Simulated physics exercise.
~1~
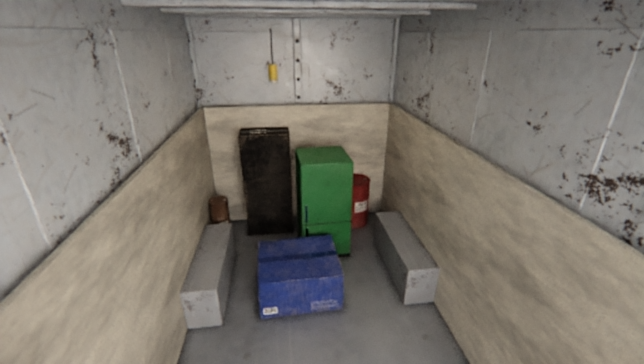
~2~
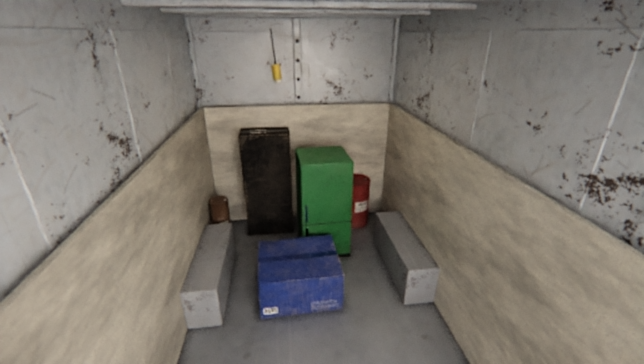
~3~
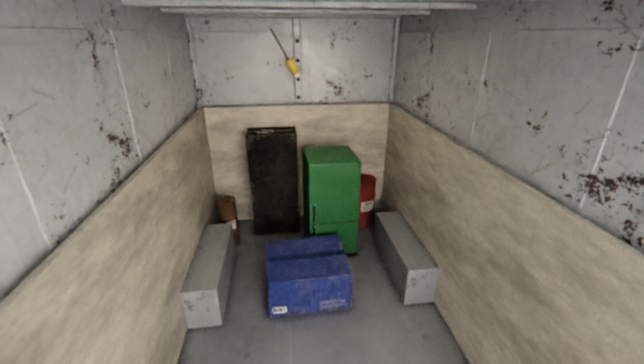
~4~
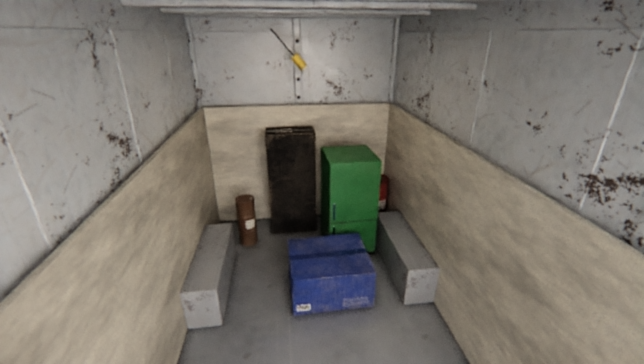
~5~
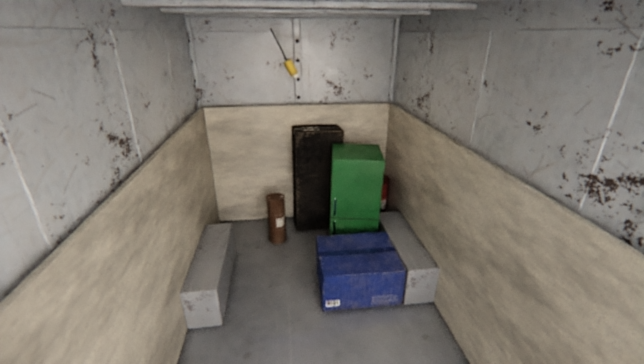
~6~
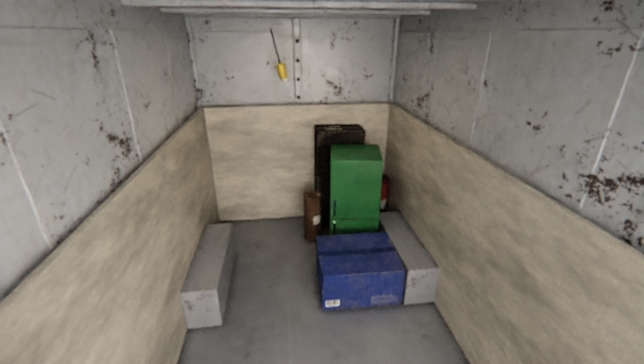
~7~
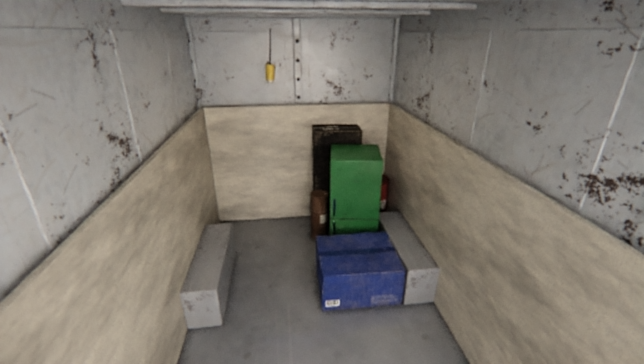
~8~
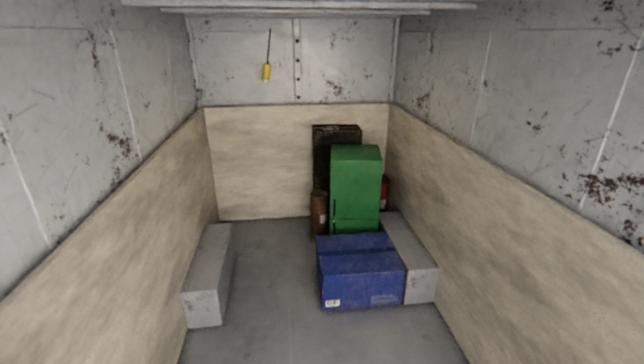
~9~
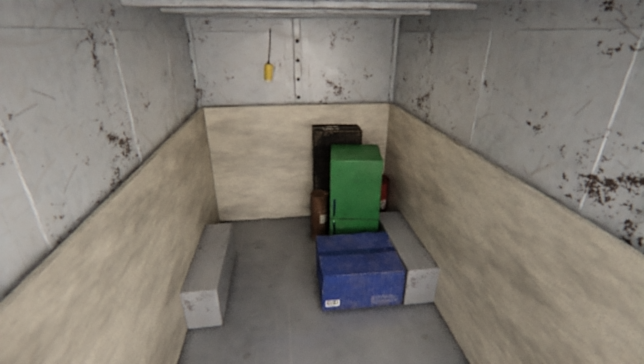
The load bay of a van is seen from its rear, looking towards the cab, with pale side panels and grey wheel boxes on both sides. A brown canister, a tall black box, a green appliance and a red drum stand near the far wall, behind a low blue box, while a yellow object hangs above. The hanging object swings right as all five items slide right. The blue box stops against the right wheel box, and the green appliance and red drum settle. The black box and canister slide further, then everything rests upright, crowded on the right.
